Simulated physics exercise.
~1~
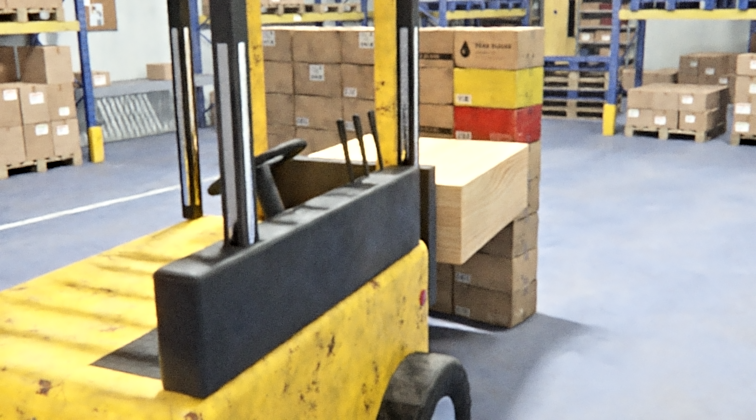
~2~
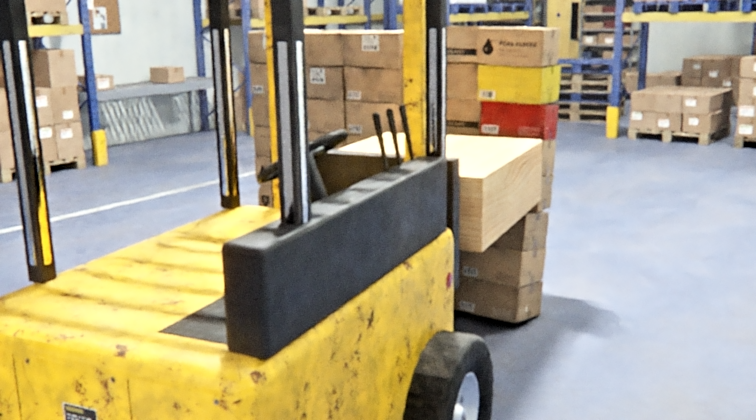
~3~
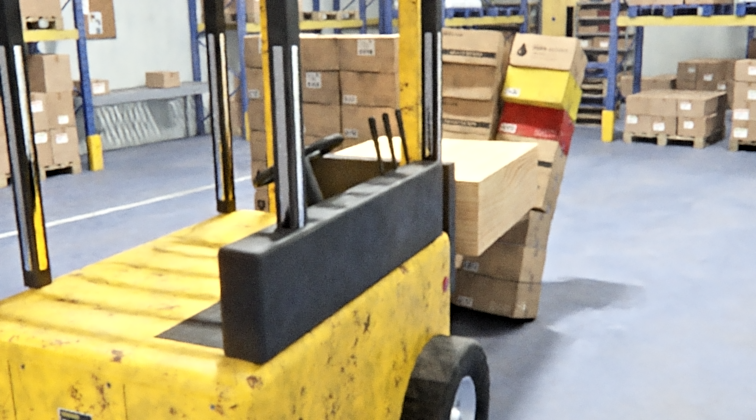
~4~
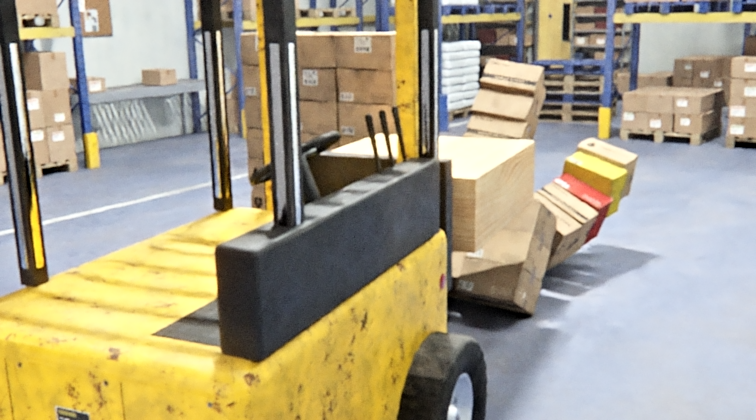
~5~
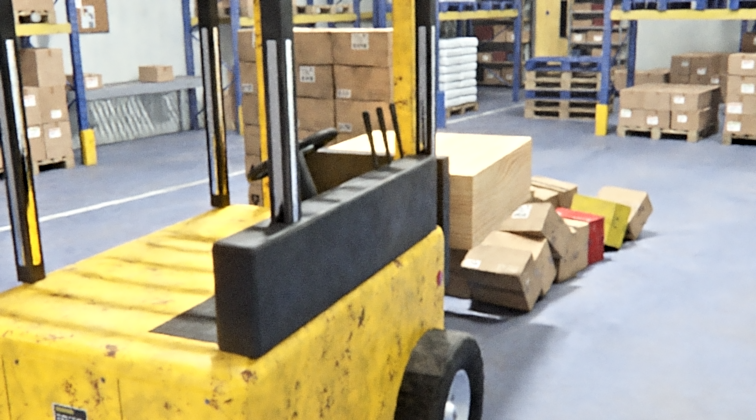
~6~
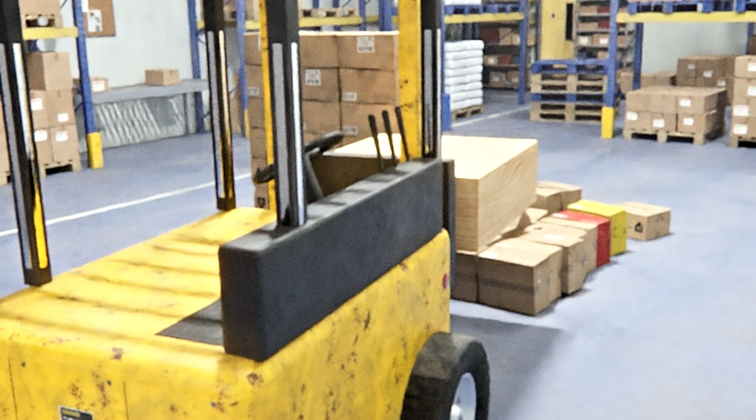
A yellow forklift carrying a pale wooden case pushed into a wall of stacked cartons, and the near end leaned, then toppled away to the right, leaving brown, red and yellow boxes heaped on the floor while the rest stayed standing.
